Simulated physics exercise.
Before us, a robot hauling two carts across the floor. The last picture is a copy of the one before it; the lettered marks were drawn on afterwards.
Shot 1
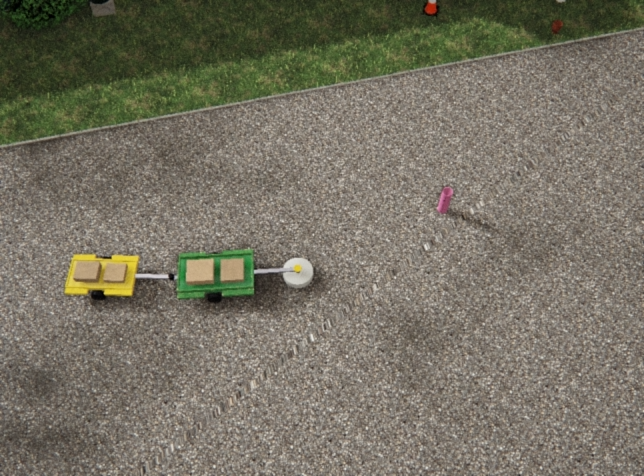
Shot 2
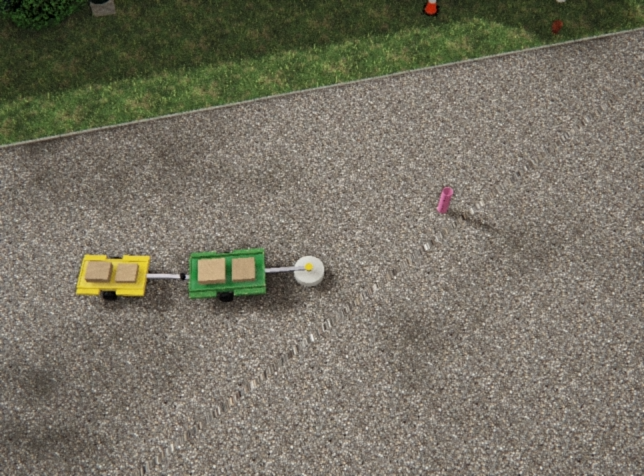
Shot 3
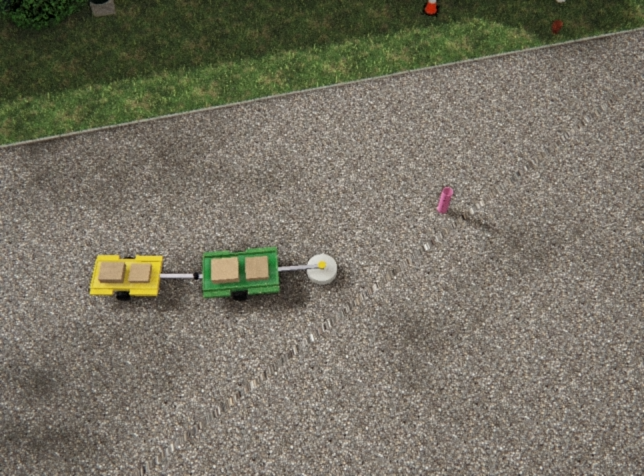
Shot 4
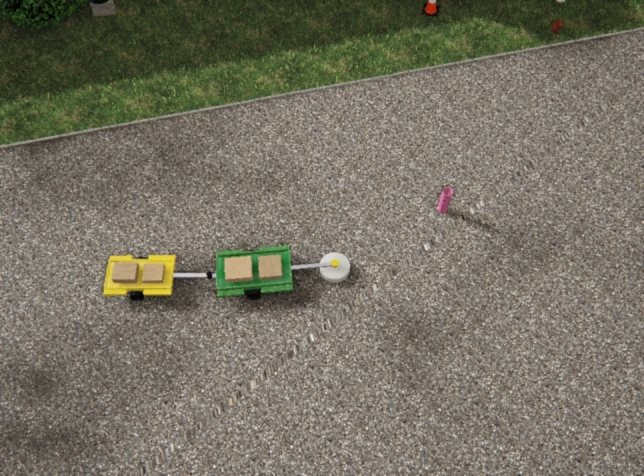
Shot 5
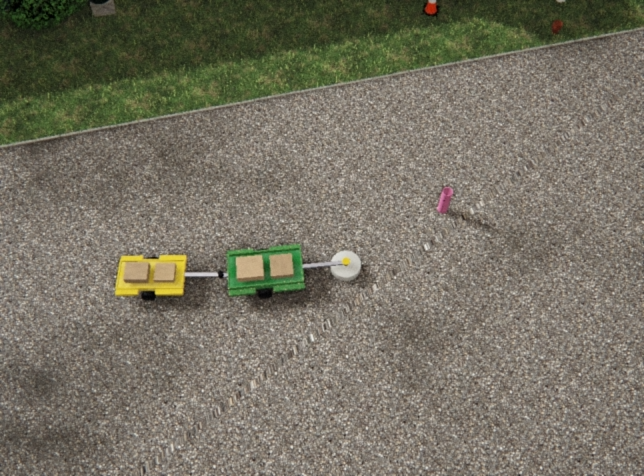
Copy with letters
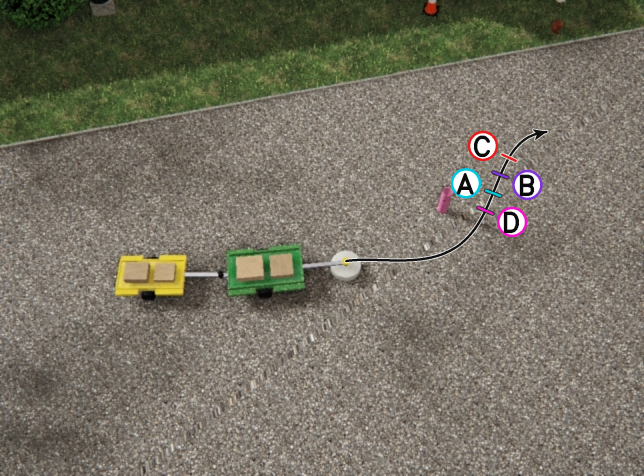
At the start, a small round white robot sits on the gray pavement, joined to a green cart and a yellow cart behind it, each carrying two boxes. The robot pulls both carts slowly and steadily to the right, while the pink post stays still.
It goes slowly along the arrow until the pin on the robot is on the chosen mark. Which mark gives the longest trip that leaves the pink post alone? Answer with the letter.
It should halt at D.
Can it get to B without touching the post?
No.
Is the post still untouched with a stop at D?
For that mark, yes.
On the marked copy, A at (493, 193); B at (501, 175); C at (509, 158); D at (485, 211); the route from (346, 261) via (481, 220) to (547, 132).
Taking D. A third of the way, robot (405, 264), last cart (212, 271).
Two thirds of the way, robot (459, 248), last cart (271, 269).
When it is over, robot (484, 215), last cart (317, 268); nothing has been touched.
As for the rest, A is too far, the post has been hit; B is too far, the post has been hit; C is too far, the post has been hit.
